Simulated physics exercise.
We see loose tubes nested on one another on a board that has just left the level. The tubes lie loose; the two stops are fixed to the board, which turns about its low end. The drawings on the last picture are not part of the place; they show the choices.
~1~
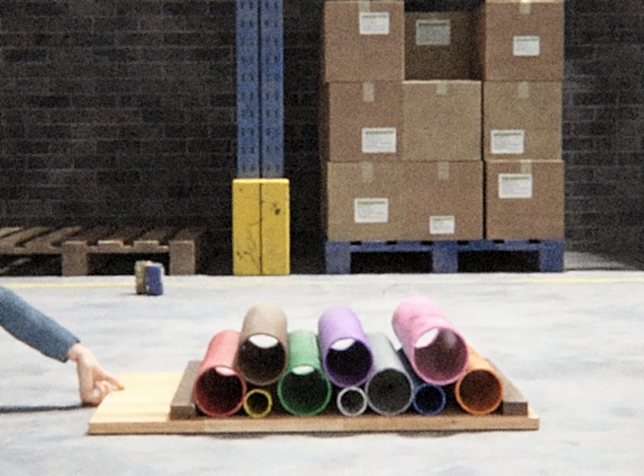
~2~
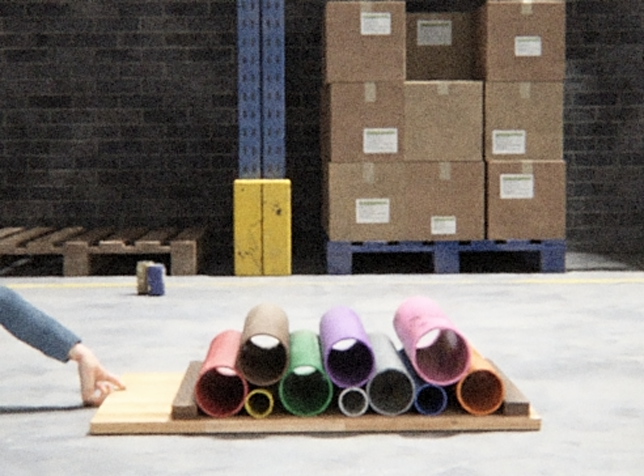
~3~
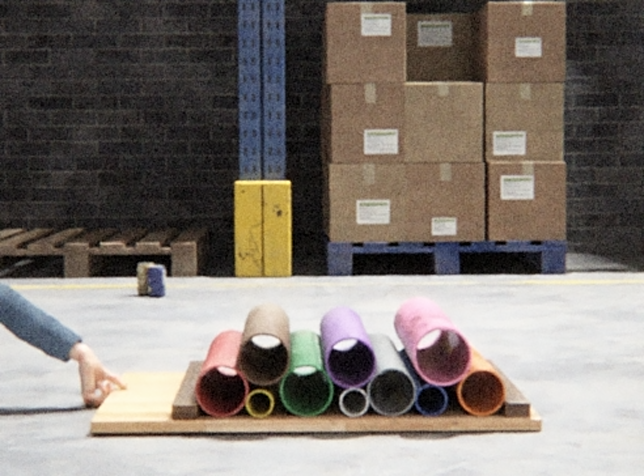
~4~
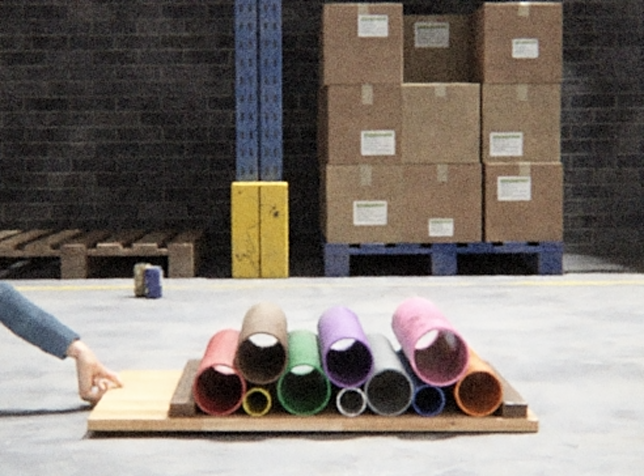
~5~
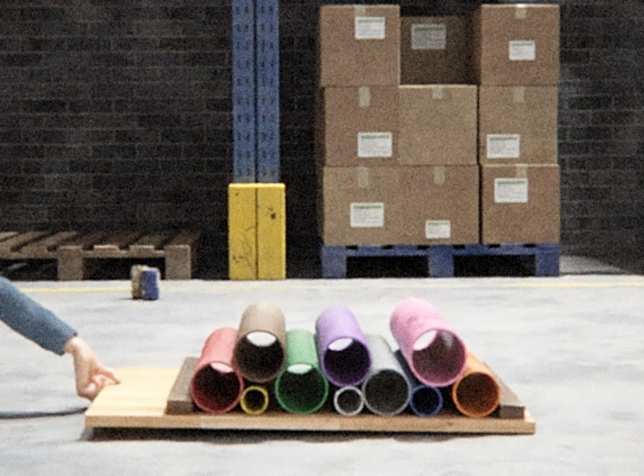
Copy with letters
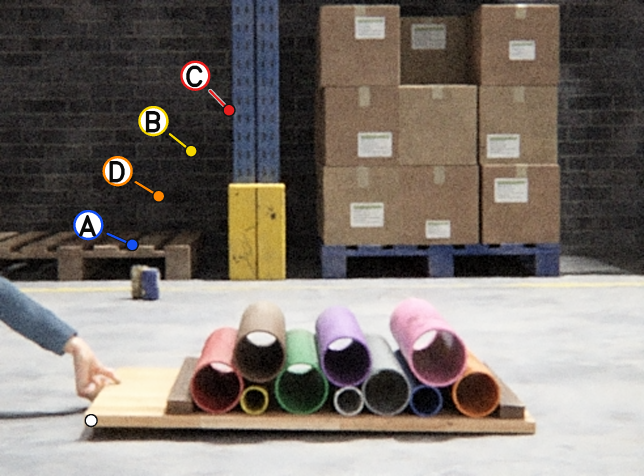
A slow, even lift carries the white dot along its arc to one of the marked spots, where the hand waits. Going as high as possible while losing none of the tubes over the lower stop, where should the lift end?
The answer is mark B.
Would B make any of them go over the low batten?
No, at B.
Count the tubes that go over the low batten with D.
At D the number is none.
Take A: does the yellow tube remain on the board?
Yes.
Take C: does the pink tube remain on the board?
No, with C.
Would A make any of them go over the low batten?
No, at A.
On the marked copy, A at (132, 245); B at (191, 151); C at (229, 110); D at (159, 196); the white dot at (91, 421).
Following B. Soon after the start, board at 21°.
Later, board at 39°.
In the end, board at 39°, none over the low batten.
As for the rest, A none over the low batten; C three over the low batten (pink, brown, purple); D none over the low batten.
